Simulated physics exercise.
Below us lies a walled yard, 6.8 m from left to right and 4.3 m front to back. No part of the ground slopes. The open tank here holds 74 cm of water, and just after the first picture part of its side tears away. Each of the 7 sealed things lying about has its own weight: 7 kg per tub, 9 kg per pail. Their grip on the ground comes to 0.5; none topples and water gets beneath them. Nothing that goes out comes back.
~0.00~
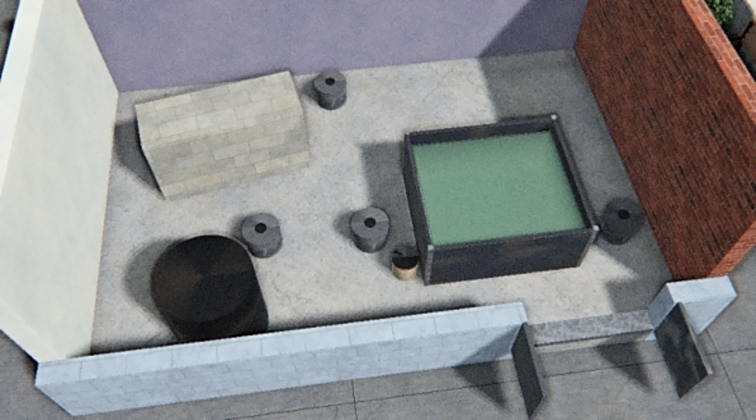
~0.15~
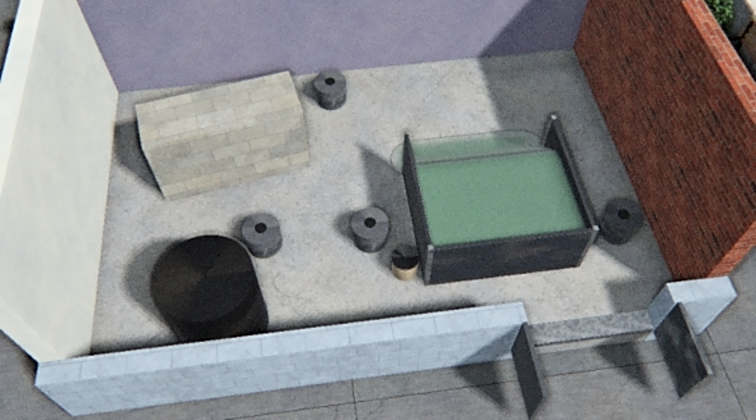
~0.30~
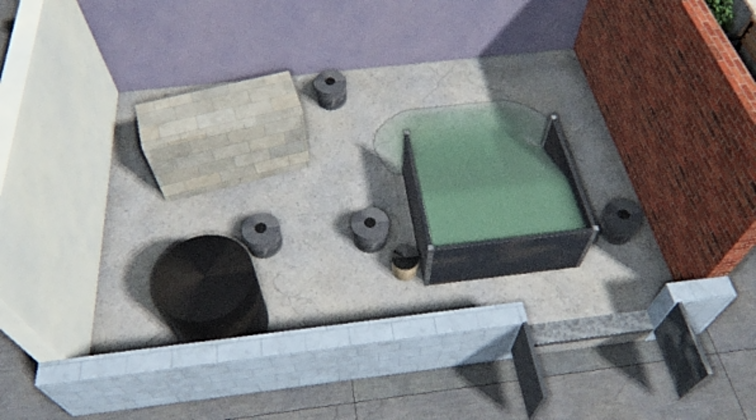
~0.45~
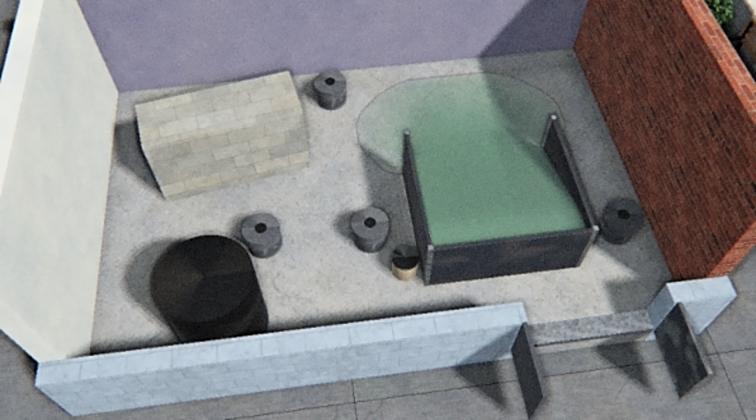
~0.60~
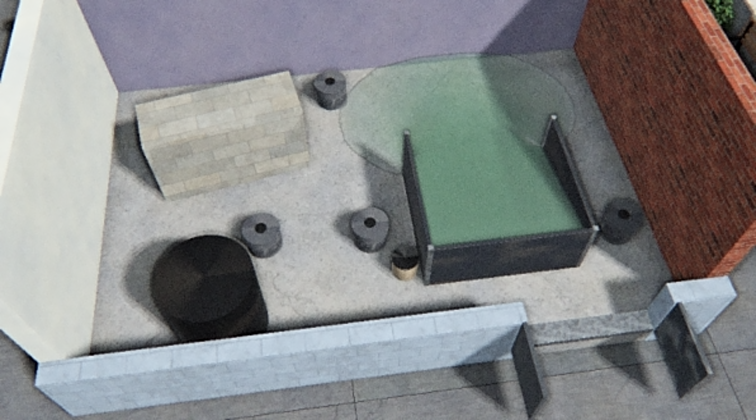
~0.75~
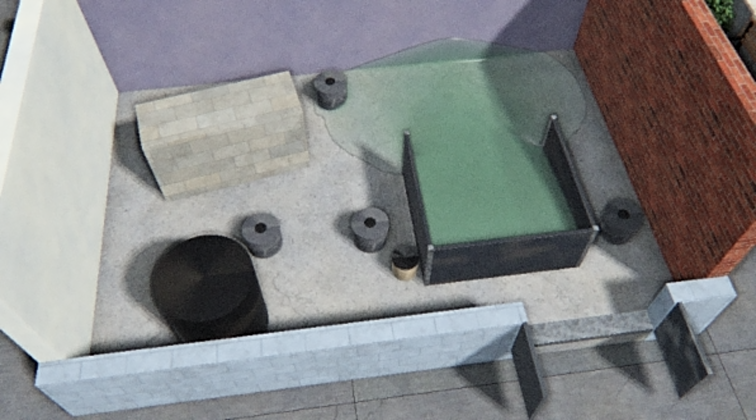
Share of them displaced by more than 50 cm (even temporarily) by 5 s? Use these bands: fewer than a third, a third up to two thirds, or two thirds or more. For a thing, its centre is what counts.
It falls in a third up to two thirds.
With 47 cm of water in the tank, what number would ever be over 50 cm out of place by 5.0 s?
It would come to 4 of them.
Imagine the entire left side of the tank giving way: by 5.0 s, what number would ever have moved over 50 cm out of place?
That gives 6 of them.
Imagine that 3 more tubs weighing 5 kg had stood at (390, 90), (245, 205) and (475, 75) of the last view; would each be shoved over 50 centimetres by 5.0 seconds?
First goes beyond, second stays inside, third goes beyond.
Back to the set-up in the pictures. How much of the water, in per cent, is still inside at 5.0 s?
Around 90 % of the water.
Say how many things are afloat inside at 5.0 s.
Just then, the number is 2.
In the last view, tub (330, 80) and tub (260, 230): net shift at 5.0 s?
Going in order, that's 300 cm for one and 0 cm for the other.
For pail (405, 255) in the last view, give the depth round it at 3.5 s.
0 cm.
After 1.1 s 0 of 7 are over 50 cm from their spots; 0 afloat.
After 2.2 s 2 of 7 are over 50 cm from their spots; 1 afloat.
After 3.5 s 4 of 7 are over 50 cm from their spots; 3 afloat.
After 5.0 s 4 of 7 are over 50 cm from their spots, and 4 have been at some point; 2 afloat.
